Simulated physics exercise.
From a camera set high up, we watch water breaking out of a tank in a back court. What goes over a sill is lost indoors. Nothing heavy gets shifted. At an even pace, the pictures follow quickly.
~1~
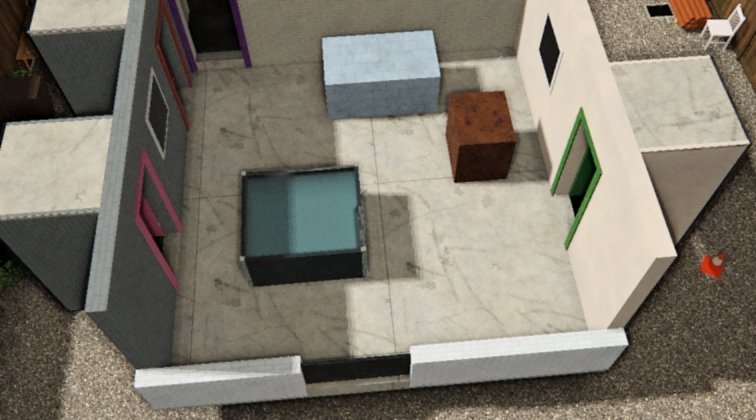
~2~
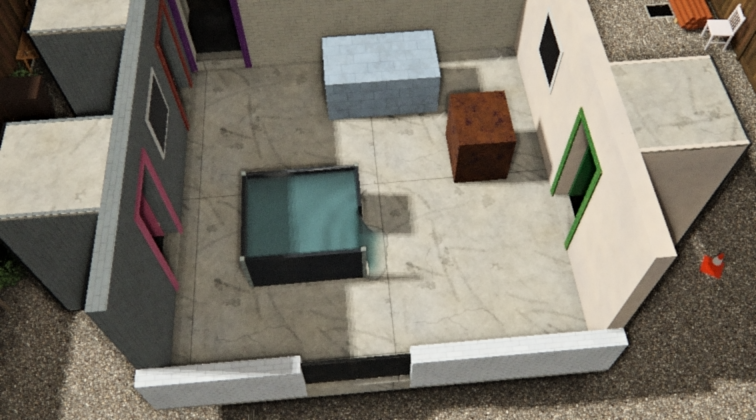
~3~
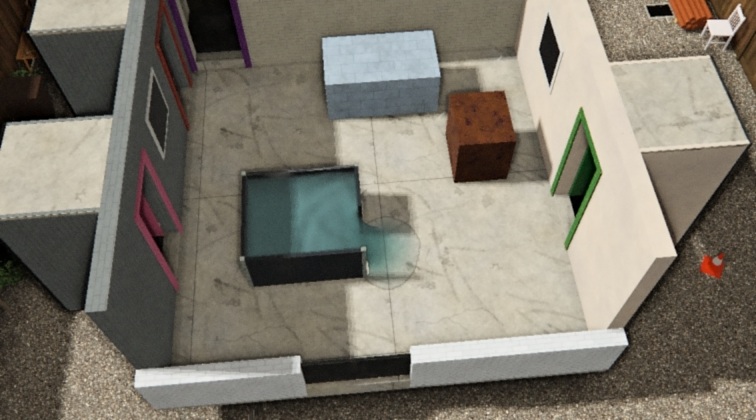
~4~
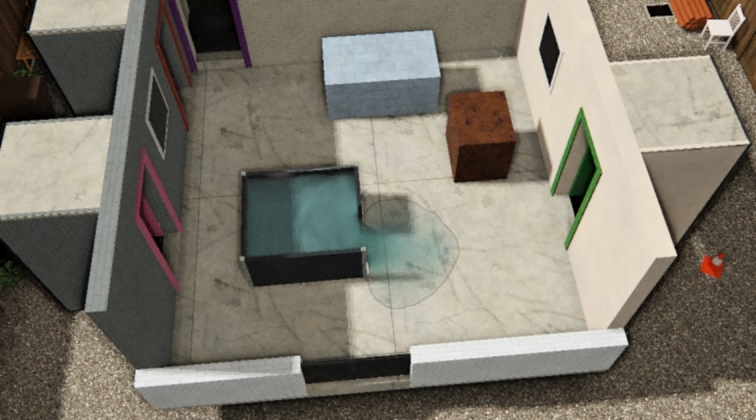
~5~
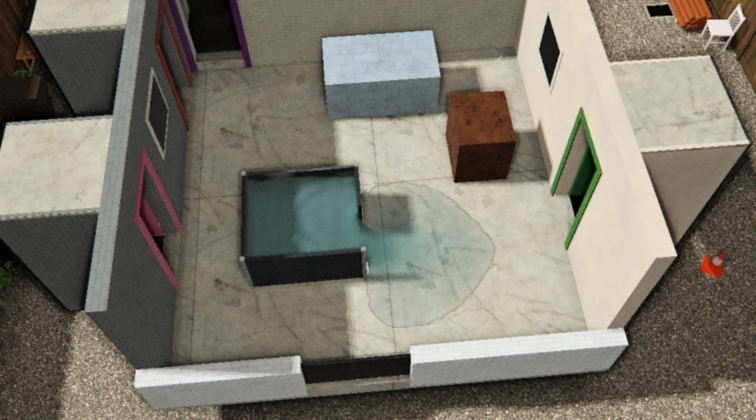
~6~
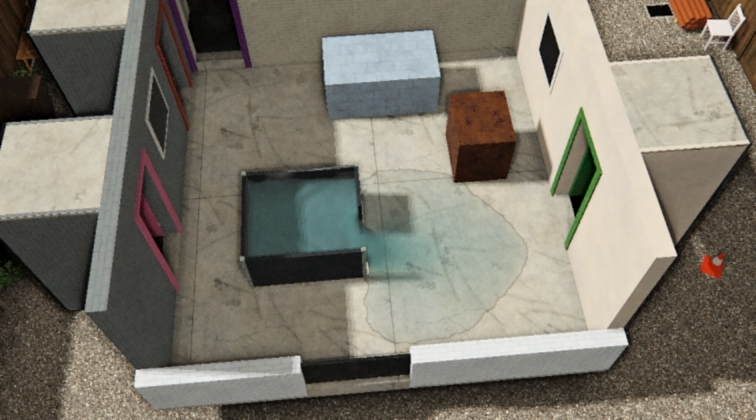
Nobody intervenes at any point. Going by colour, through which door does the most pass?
Through the green door.
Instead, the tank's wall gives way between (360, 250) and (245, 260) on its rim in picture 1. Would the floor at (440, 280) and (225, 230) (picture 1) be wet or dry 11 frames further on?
In that order: Awash, awash.
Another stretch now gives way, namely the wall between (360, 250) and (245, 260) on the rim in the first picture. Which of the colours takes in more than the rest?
It's the red door, I reckon.
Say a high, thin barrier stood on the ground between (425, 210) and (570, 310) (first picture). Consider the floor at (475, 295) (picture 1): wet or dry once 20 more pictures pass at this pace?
My call: Swamped.
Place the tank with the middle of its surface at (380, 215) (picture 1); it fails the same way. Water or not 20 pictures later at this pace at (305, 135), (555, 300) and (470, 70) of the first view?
In order: Unreached, reached, reached.
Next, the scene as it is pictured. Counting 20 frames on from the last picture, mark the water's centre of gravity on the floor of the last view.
Roughly (418, 243).
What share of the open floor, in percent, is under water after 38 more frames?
Some 65 in a hundred.
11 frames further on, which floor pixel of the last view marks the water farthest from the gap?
My pick would be pixel (526, 95).
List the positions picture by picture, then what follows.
Still water in the open tank at (302, 213), in the first picture.
Water pours out at (361, 244) and has run to (374, 230), in the second picture.
The front is at (412, 237), out from the gap at (361, 246), in the third picture.
The front is at (453, 257), out from the gap at (361, 247), in the fourth picture.
Water pours out at (361, 247) and has run to (488, 257), in the fifth picture.
Water pours out at (361, 247) and has run to (521, 251), in the sixth picture.
A moment on, water covers 30 % of the floor; green door some in, purple door not reached, pink door not reached, red door not reached.
Next, water covers 35 % of the floor; green door a lot in, purple door not reached, pink door not reached, red door not reached.
Then, water covers 45 % of the floor; green door a lot in, purple door not reached, pink door not reached, red door not reached.
Later, water covers 65 % of the floor; green door a lot in, purple door not reached, pink door not reached, red door not reached.
In the end, water covers 95 % of the floor; green door a lot in, purple door wet at the sill, nothing in, pink door wet at the sill, nothing in, red door a trickle in; the green door has let in the most.
